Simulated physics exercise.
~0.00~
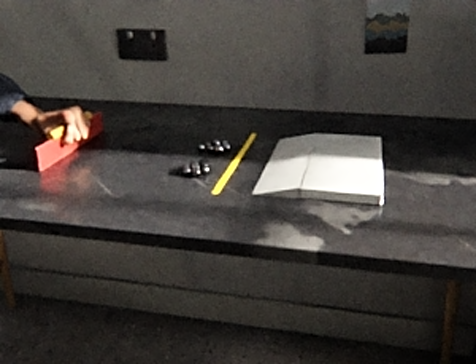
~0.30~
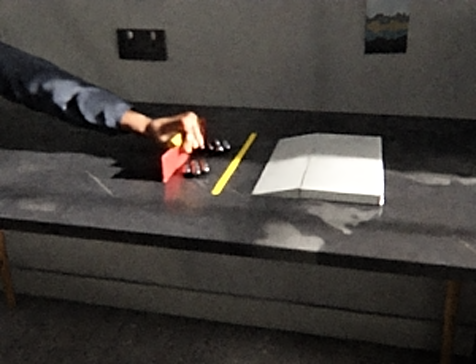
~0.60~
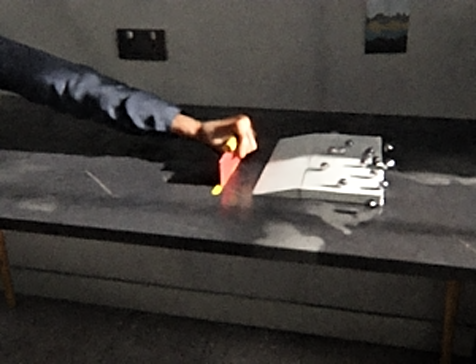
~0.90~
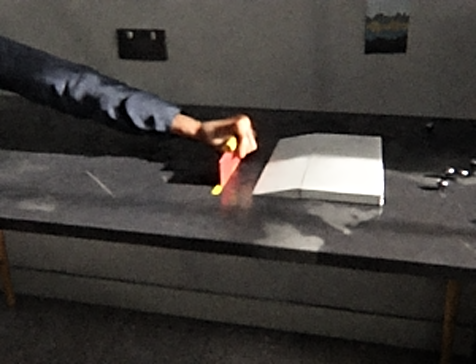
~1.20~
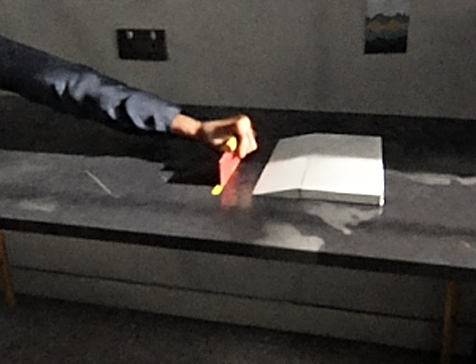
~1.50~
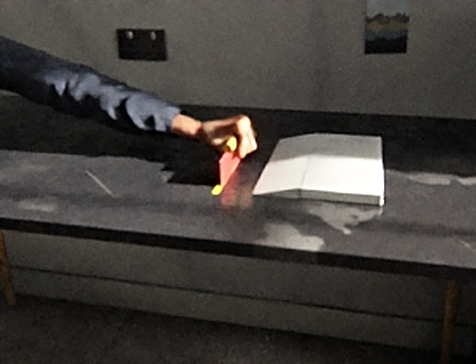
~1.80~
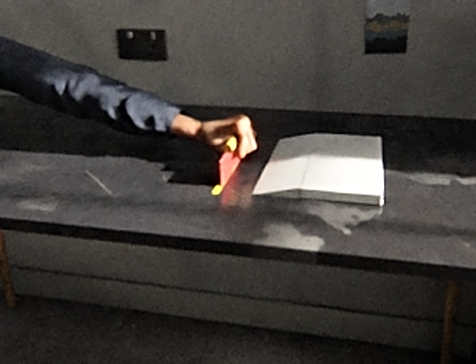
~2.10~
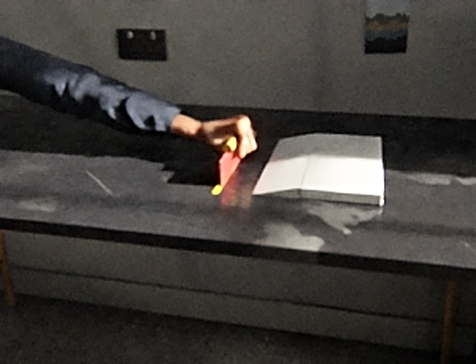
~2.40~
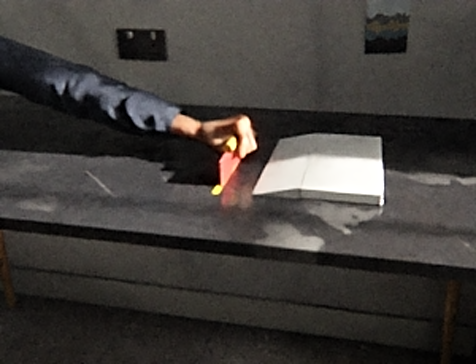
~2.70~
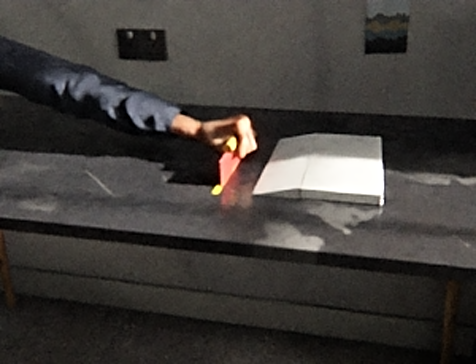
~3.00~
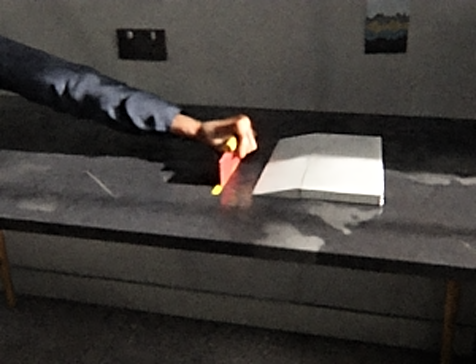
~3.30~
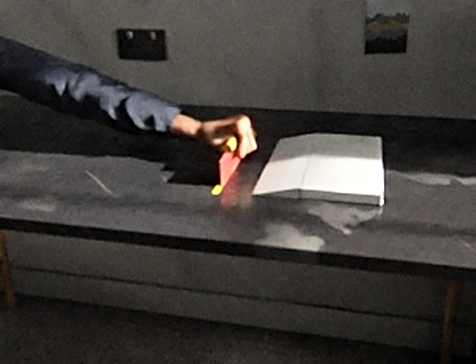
To begin with, a hand at the left holds a red scraper upright on a dark table, with two small heaps of dark, shiny pieces, a strip of yellow tape and a pale ramp leading to a slab to its right. The hand sweeps the scraper quickly rightward to the heaps. It carries on to the tape and stops there, while the pieces scatter ahead across the ramp and slab. Both lots pass over the top and skitter along the table toward the right edge. They then disappear from view, leaving the hand holding the scraper still at the tape.
